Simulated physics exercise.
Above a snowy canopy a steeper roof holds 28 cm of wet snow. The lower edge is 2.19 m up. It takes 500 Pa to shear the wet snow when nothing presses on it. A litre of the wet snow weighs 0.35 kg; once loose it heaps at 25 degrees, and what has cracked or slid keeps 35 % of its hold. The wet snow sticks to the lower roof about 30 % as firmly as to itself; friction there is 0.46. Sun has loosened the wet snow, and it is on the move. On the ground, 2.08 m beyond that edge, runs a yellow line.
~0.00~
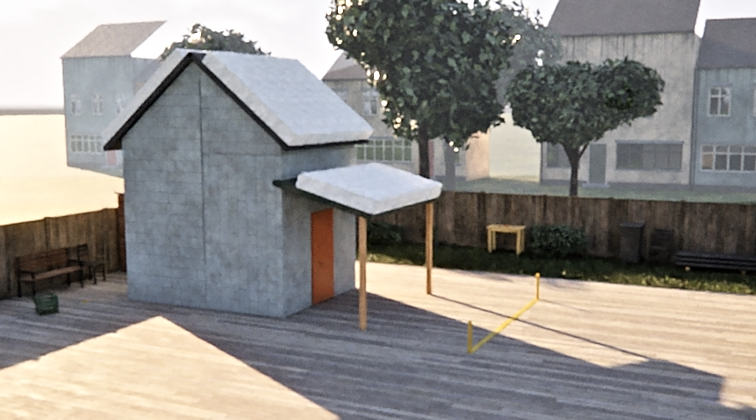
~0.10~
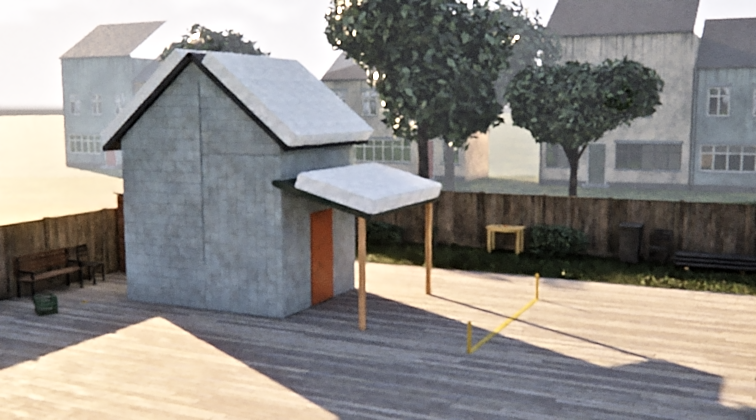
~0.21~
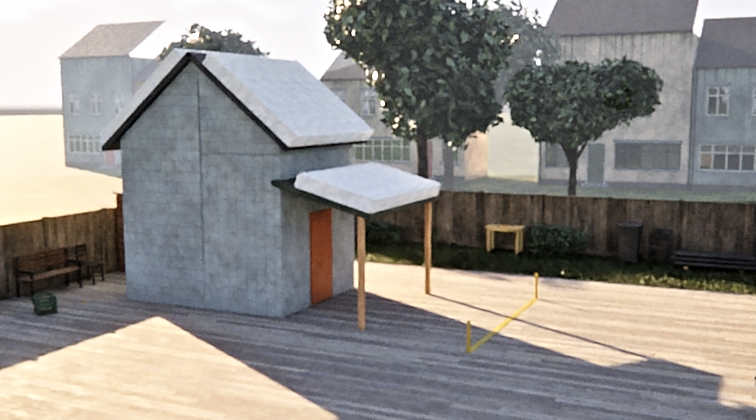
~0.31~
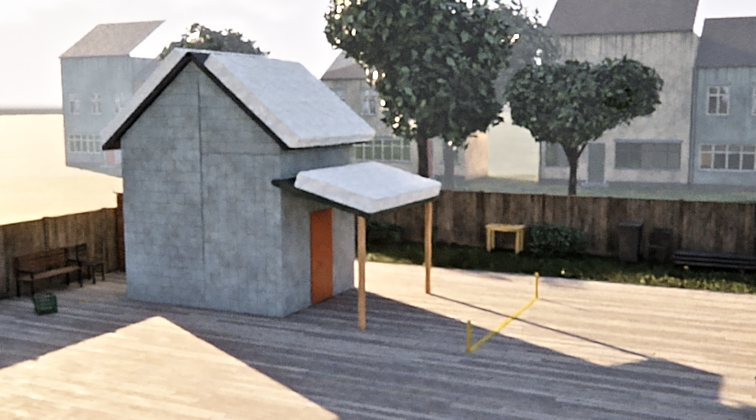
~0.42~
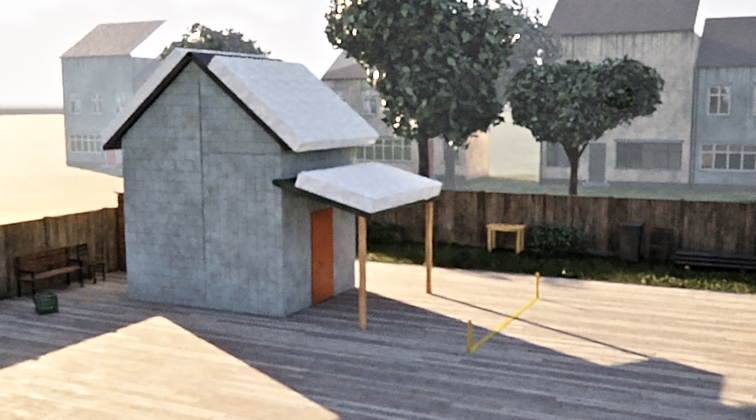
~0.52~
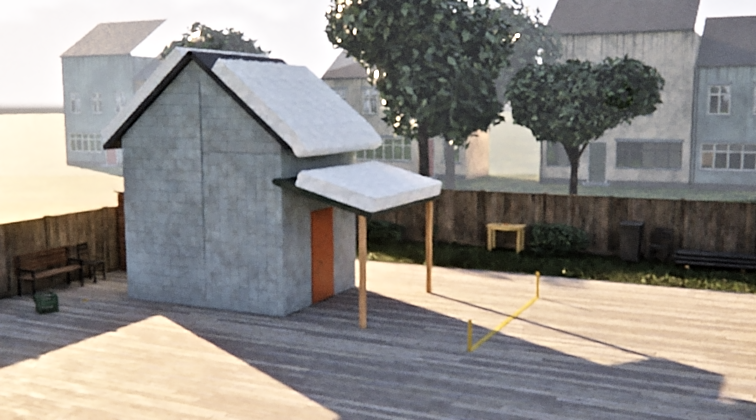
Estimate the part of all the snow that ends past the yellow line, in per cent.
The part of all the snow that ends past the yellow line is near 0 %.
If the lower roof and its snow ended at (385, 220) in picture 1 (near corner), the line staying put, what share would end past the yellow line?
Then about 0 %.
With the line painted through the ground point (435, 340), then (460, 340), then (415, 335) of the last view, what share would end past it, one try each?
In that order: 9 %, 3 %, 14 %.
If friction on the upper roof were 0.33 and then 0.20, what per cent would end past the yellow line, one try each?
In turn about 5 %, 10 %.
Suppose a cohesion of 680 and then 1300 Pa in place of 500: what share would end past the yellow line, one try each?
In turn about 0 %, 0 %.
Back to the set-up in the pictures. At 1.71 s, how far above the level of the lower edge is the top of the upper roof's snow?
Roughly 1.2 m.
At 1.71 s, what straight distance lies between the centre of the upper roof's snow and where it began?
About 2.2 m.
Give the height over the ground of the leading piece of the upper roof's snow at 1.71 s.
About 2.4 m.
After 1.07 s, none is below the lower edge and 0 % is past the line.
After 1.71 s, none is below the lower edge and 0 % is past the line.
After 2.36 s, 22 % is below the lower edge and 0 % is past the line.
After 3.00 s, 32 % is below the lower edge and 0 % is past the line.
After 4.50 s, 38 % is below the lower edge and 0 % is past the line.
